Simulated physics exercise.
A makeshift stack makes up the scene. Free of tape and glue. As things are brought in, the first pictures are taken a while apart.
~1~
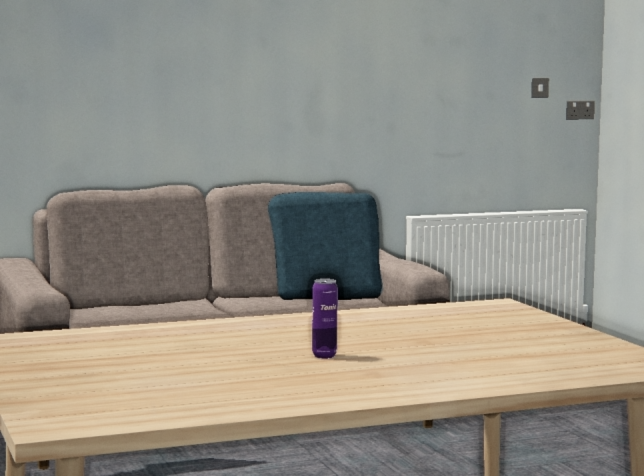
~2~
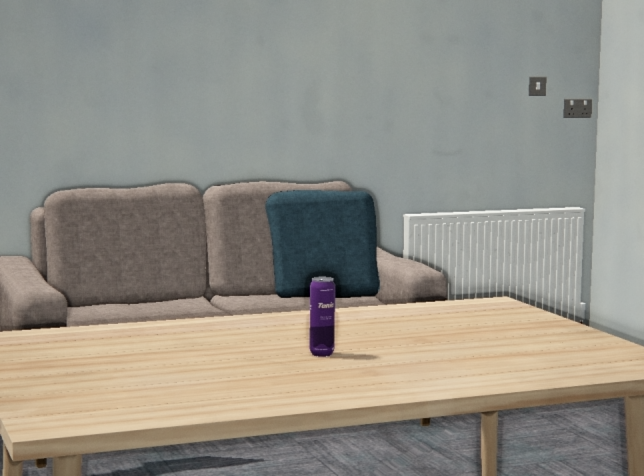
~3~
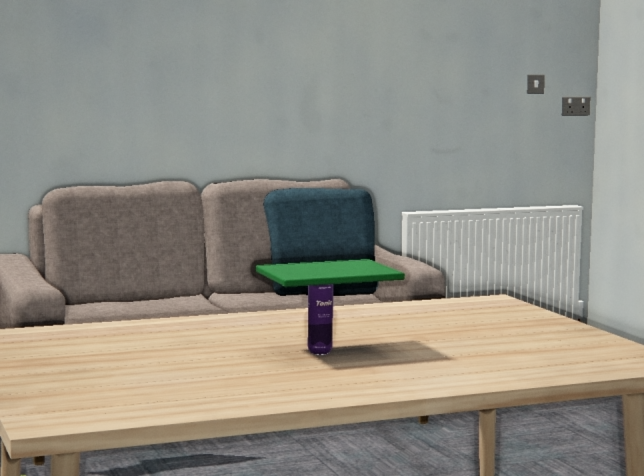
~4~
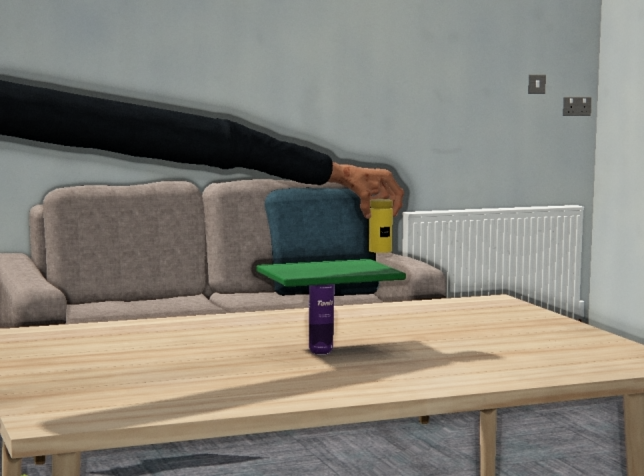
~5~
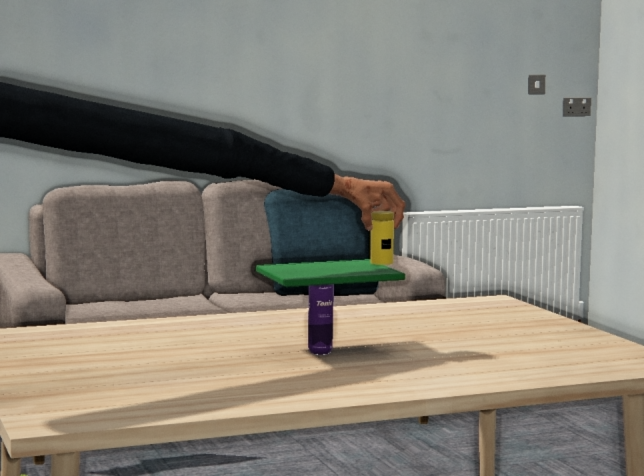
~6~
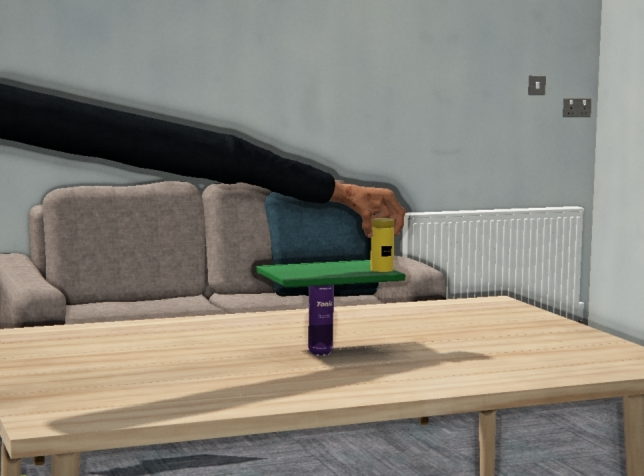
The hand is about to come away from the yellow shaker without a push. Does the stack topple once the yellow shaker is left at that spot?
The stack breaks down.
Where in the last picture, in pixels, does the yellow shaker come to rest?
The object winds up at approximately (402, 342).
Then, 0.30 s on from there, yellow shaker now fallen; green lid turned 49° from how it was put.
Then, 0.40 s on from there, green lid now fallen.
Then, 0.80 s on from there, things are still on the move.
In the end, fallen, green lid and yellow shaker; purple can unmoved. At the end, from the last picture's camera, yellow shaker near (402, 342). The stack comes apart.
